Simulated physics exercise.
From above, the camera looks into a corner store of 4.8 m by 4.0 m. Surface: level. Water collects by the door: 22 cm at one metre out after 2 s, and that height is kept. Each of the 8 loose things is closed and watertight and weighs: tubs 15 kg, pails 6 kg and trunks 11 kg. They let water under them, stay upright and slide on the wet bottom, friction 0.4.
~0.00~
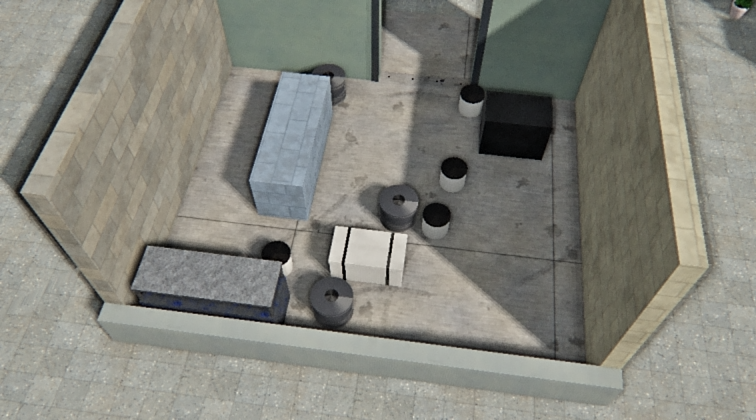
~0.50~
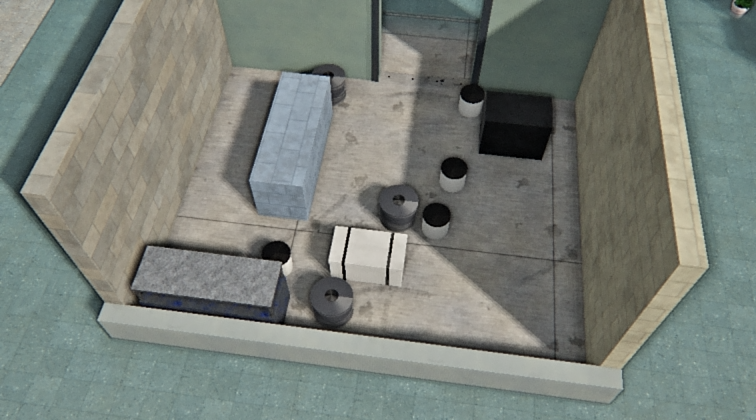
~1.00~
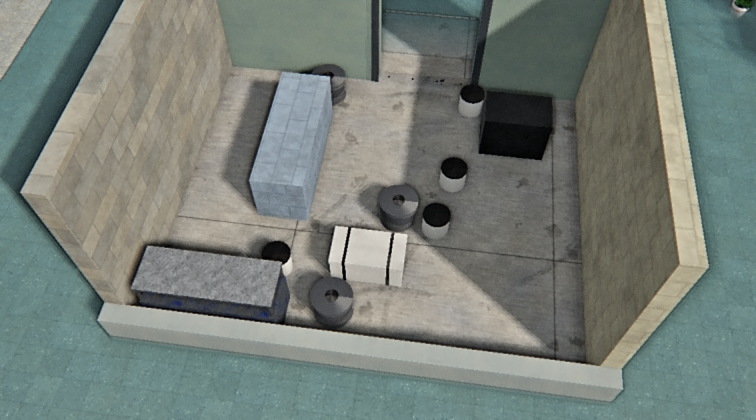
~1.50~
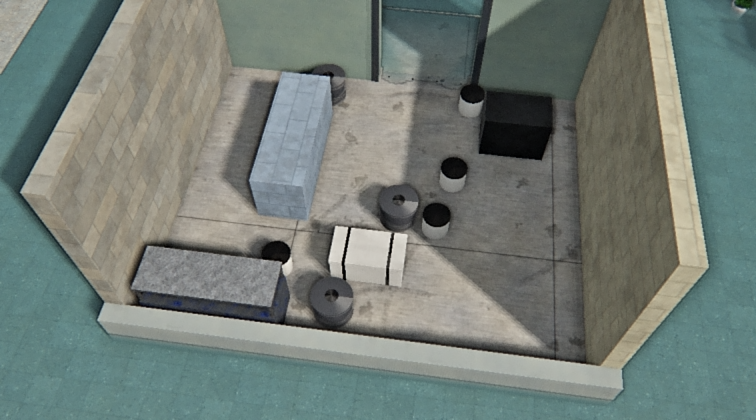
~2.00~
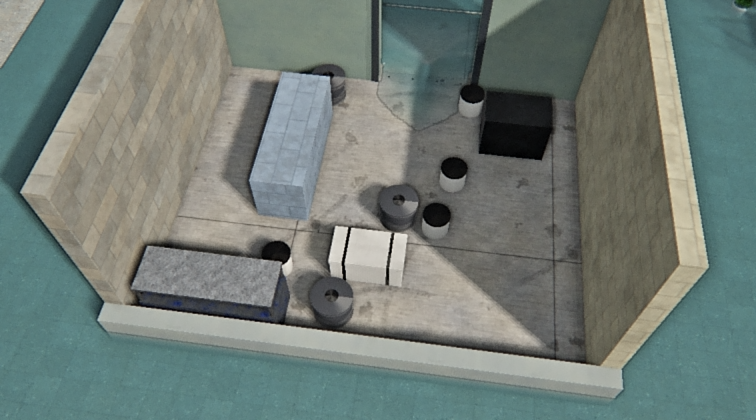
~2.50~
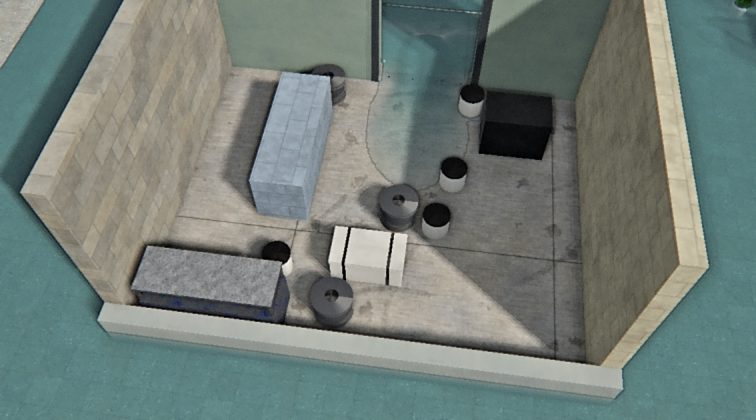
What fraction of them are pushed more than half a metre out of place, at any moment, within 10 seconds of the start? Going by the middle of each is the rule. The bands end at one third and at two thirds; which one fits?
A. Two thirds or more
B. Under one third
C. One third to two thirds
Two thirds or more.
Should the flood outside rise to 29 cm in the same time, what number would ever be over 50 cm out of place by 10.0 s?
7.
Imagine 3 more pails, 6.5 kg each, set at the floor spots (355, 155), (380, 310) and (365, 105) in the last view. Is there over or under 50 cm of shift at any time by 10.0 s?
In order: Above the mark, above the mark, below the mark.
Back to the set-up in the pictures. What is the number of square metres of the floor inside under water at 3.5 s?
About 6.0 m2.
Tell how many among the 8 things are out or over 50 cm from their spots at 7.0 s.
I make it 5 by then.
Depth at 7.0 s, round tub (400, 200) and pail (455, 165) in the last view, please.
About 12 and 9 cm.
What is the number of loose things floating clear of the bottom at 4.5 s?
0.
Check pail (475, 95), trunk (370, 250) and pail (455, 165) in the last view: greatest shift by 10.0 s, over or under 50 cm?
Taking them in turn, the first is within the limit, the second beyond the limit and the third beyond the limit.
After 3.5 s 1 of 8 are over 50 cm from their spots; 0 afloat.
After 4.5 s 3 of 8 are over 50 cm from their spots; 0 afloat.
After 7.0 s 5 of 8 are over 50 cm from their spots; 5 afloat.
After 10.0 s 5 of 8 are over 50 cm from their spots, and 6 have been at some point; 4 afloat.
